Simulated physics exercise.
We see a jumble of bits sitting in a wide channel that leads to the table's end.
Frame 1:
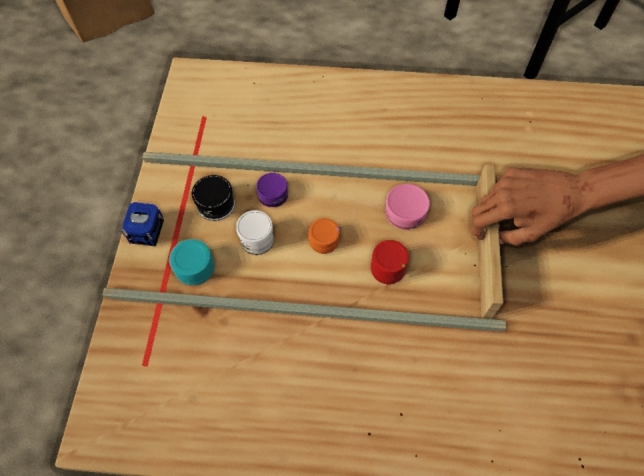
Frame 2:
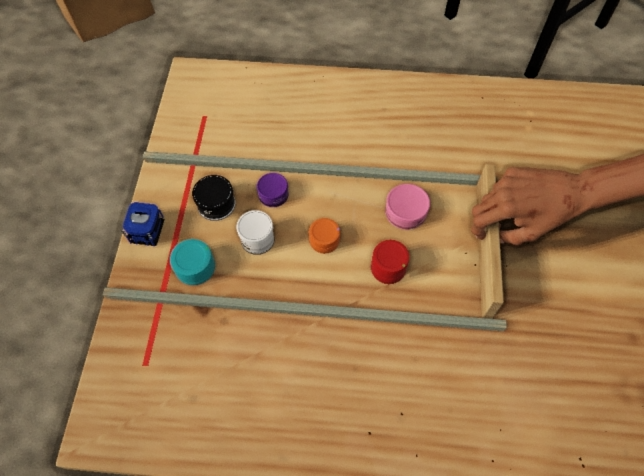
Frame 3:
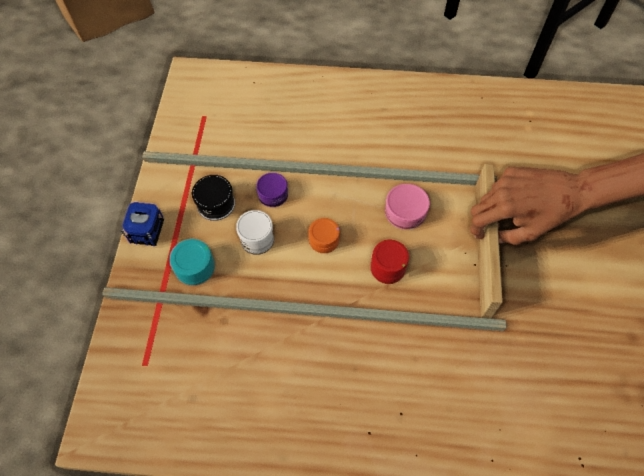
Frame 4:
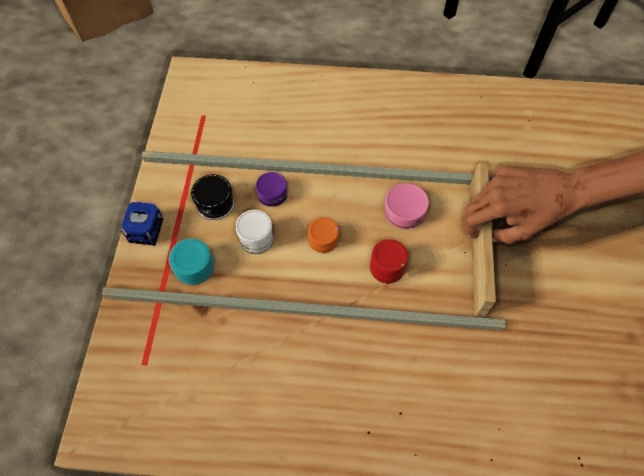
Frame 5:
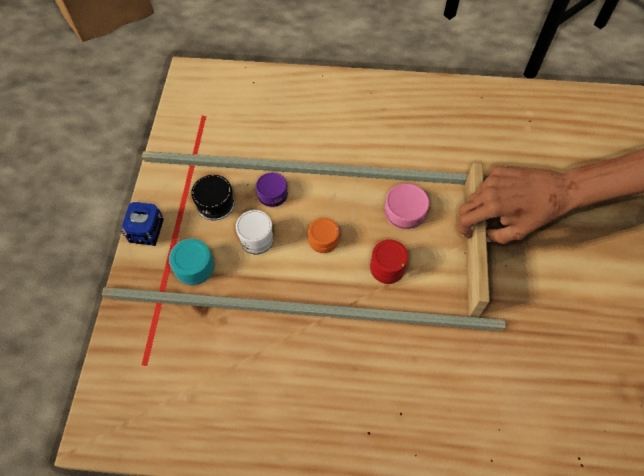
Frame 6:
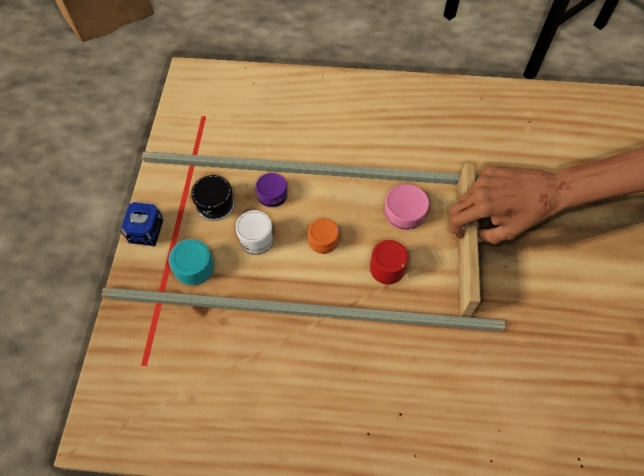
A hand stayed still at first, then slid a wooden board a short way left between two rails, while the colourful lids and tubs and a blue case on the table stayed where they were.
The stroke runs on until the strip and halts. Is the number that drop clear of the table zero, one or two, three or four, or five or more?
I expect the edge to claim a single one or a pair.
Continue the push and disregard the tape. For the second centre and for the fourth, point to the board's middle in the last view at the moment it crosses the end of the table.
The first puts it near (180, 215), the next near (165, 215).
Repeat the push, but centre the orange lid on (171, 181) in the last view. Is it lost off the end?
Here the orange lid winds up off.
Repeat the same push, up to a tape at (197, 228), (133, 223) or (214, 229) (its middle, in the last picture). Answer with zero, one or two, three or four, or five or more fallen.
Results per position - none at all / 5 or more / not one.
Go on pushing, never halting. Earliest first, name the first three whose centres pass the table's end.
Blue case, black pot, purple tub.
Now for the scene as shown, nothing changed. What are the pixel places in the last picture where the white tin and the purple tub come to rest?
Going in order, first (129, 224) and next (139, 169).
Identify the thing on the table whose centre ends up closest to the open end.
The one you want is the purple tub.
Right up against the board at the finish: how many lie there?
So the total is 3.
Soon after, none off yet; blue case at rest near (143, 224); turquoise lid at rest near (192, 262); black pot at rest near (213, 198).
Then, none off yet; blue case moving near (137, 227); turquoise lid moved about its own width near (165, 268); black pot moved about its own width near (169, 201).
By the end, the number that fall off is one or two; fallen, black pot and blue case.
